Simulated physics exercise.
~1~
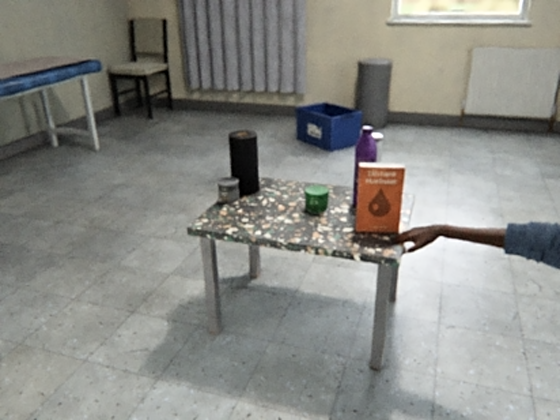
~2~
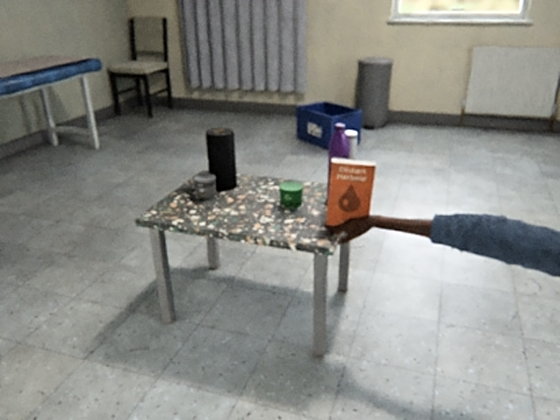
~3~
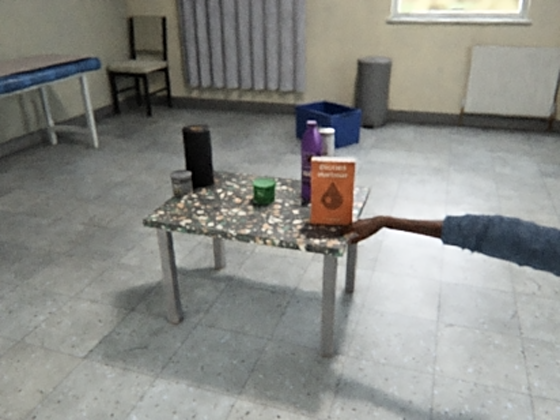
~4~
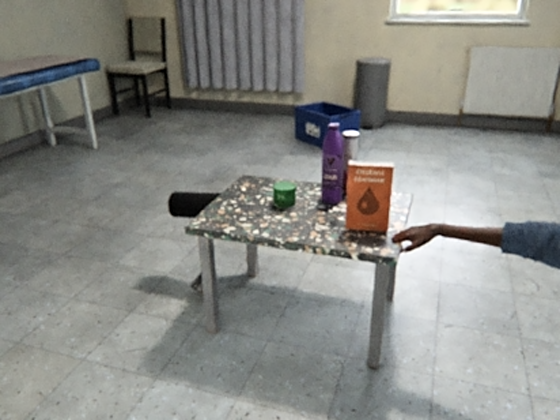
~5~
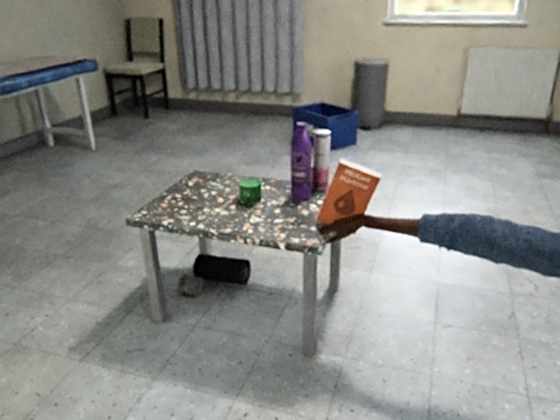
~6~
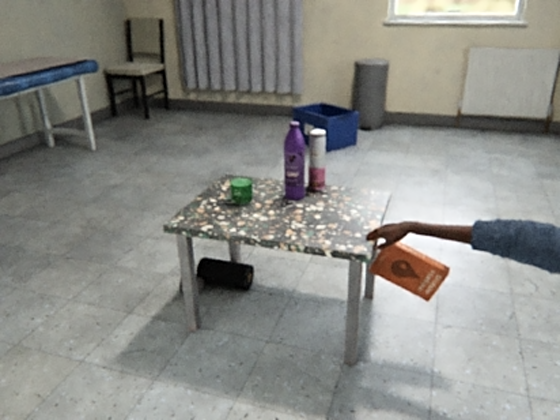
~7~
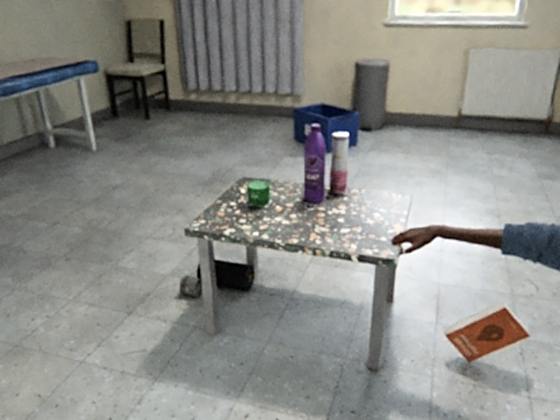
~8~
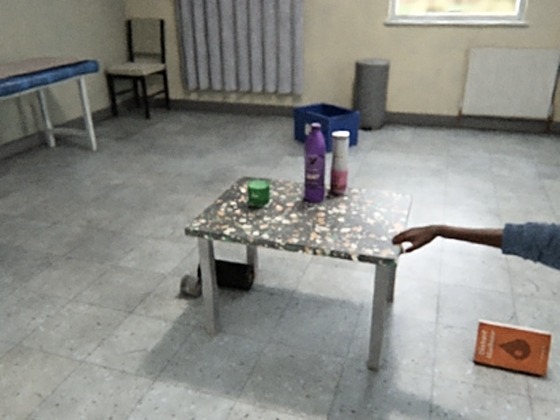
A small speckled table was jerked left and right several times by a hand at its edge, sending a grey tin, then a black roll, then an orange book to the floor, while the purple bottle, pink tin and green tin stayed on top.
